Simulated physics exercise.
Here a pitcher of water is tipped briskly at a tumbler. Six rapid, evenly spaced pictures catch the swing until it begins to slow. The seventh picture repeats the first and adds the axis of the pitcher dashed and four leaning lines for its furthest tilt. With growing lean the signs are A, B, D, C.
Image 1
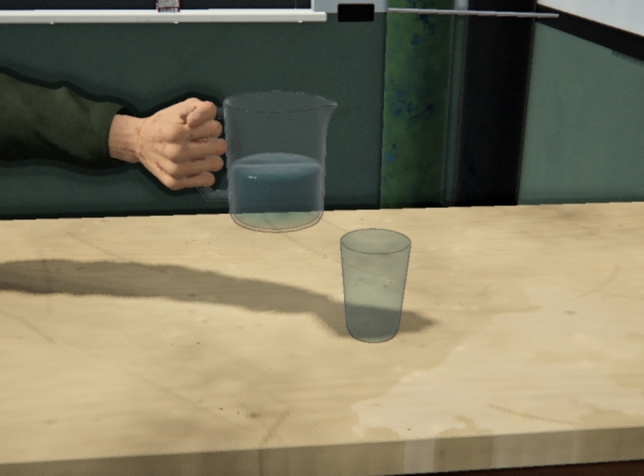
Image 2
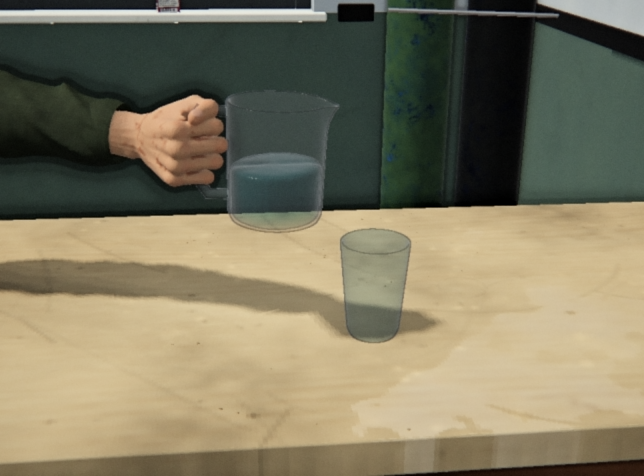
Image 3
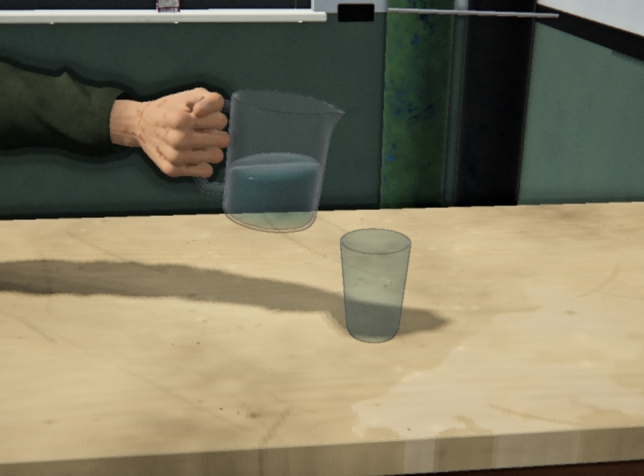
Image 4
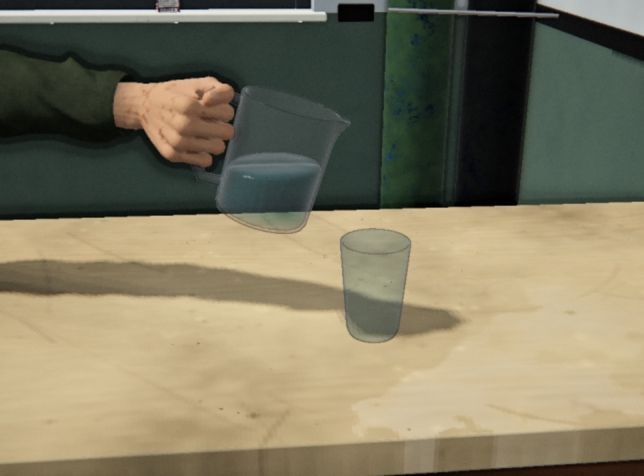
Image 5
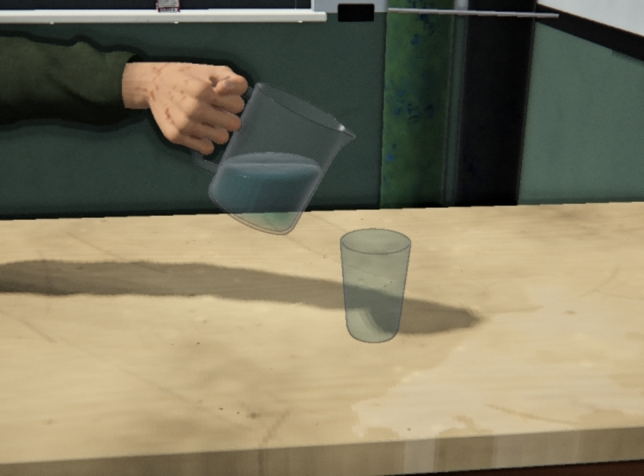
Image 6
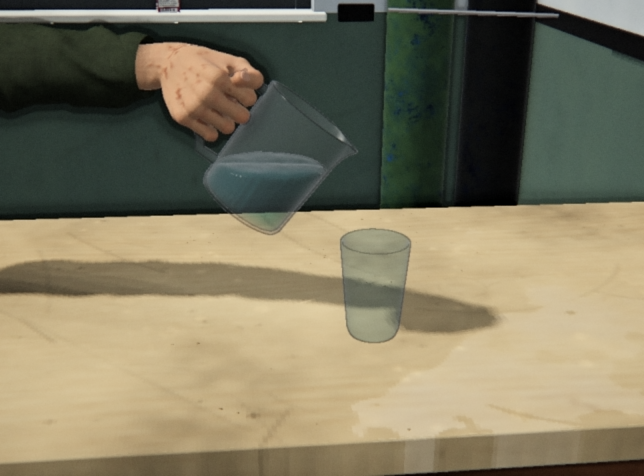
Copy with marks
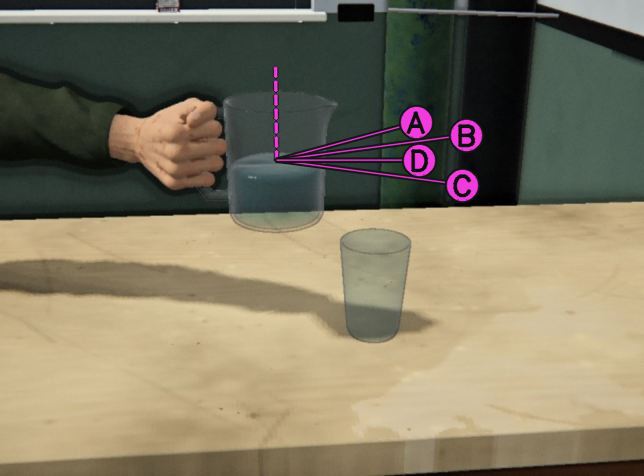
A hand on the left held a clear pitcher of bluish water upright, then tilted it steadily to the right above an empty glass on a pale tabletop, with the water still inside.
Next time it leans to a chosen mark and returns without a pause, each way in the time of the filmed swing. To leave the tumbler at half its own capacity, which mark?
The best tilt is A.
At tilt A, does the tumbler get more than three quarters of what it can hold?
No, it does not.
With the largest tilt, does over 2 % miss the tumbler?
Yes, it does.
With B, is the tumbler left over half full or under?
Over.
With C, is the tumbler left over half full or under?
Over half.
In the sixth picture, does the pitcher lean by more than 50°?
No, it does not.
On the marked copy, A at (399, 126); B at (449, 137); C at (445, 182); D at (402, 160).
If A is chosen, the tumbler ends with about 51 % of what it can hold.
If B is chosen, the tumbler ends with about 67 % of what it can hold; 6 % of the water is spilt.
If C is chosen, the tumbler ends with about 94 % of what it can hold; 12 % of the water is spilt.
If D is chosen, the tumbler ends with about 84 % of what it can hold; 8 % of the water is spilt.
